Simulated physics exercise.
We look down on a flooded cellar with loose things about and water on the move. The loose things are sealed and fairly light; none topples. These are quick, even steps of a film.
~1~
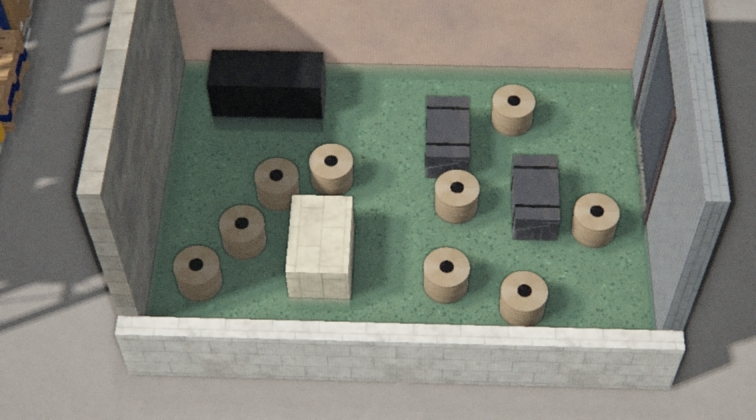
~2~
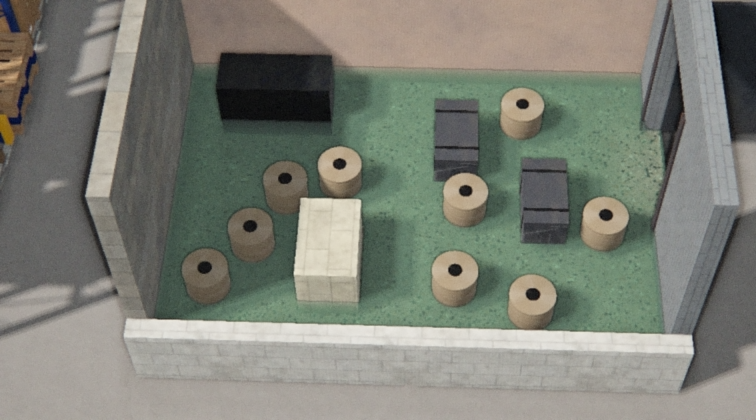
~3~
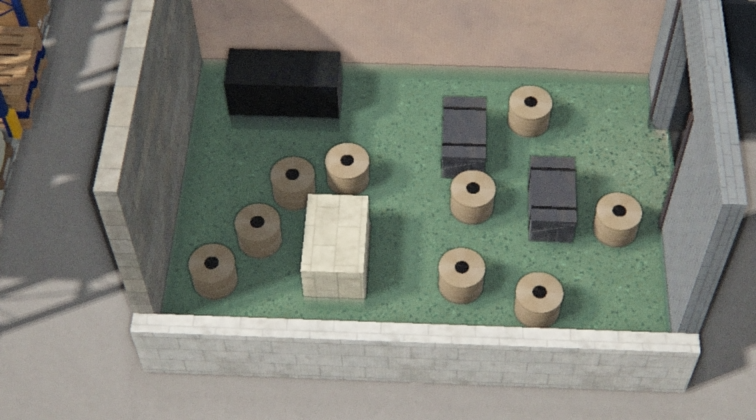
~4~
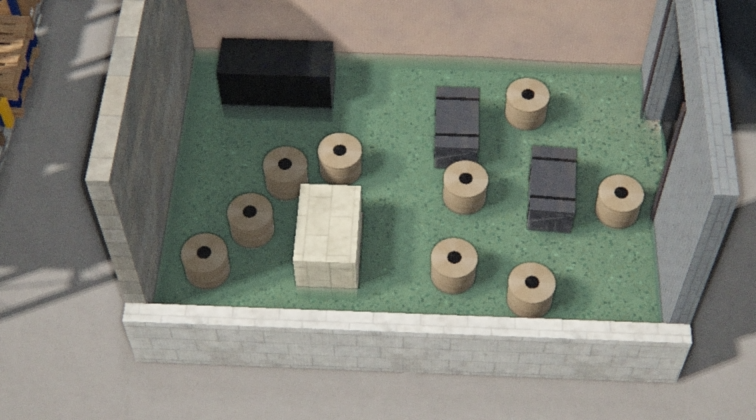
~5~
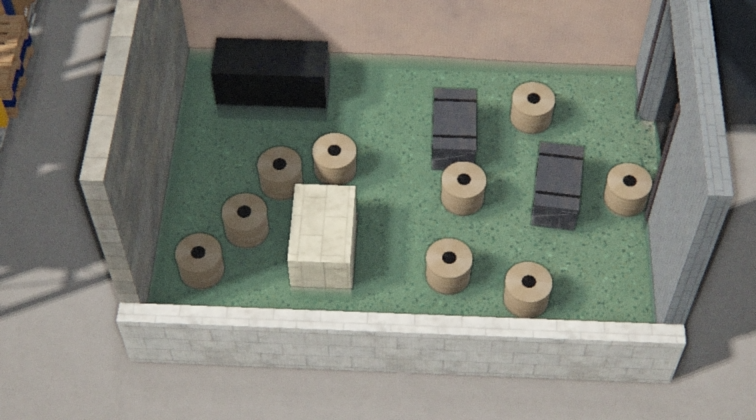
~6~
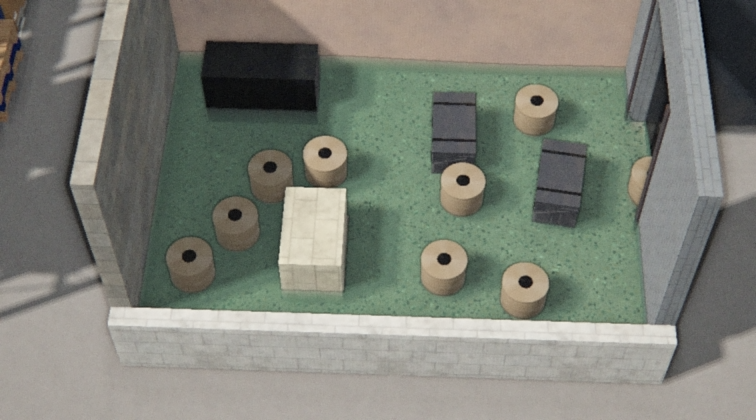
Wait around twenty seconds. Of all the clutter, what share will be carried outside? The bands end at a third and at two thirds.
It is two thirds or more.
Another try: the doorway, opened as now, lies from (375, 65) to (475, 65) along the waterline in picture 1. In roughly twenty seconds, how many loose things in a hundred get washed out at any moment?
About 50 per cent.
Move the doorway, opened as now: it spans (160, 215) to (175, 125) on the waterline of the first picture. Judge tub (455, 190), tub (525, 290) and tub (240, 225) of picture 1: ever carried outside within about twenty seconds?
In turn: Inside, still in, out.
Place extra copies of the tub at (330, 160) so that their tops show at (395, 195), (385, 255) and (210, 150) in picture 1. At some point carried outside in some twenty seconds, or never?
As listed: Washed out, still in, still in.
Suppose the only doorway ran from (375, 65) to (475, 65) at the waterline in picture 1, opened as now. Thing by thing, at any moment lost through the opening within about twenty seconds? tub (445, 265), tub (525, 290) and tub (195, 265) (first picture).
As listed: No, still in, inside.
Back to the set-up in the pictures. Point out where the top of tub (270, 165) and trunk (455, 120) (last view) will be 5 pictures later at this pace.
Close to (304, 164) and (511, 117).
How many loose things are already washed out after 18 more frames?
The number is 5.
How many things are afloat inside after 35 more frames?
It comes to 4.
A moment on, 2 of 11 are out; 9 afloat.
Next, 5 of 11 are out; 6 afloat.
Later, 7 of 11 are out; 4 afloat.
In the end, 8 of 11 are out; 3 afloat.
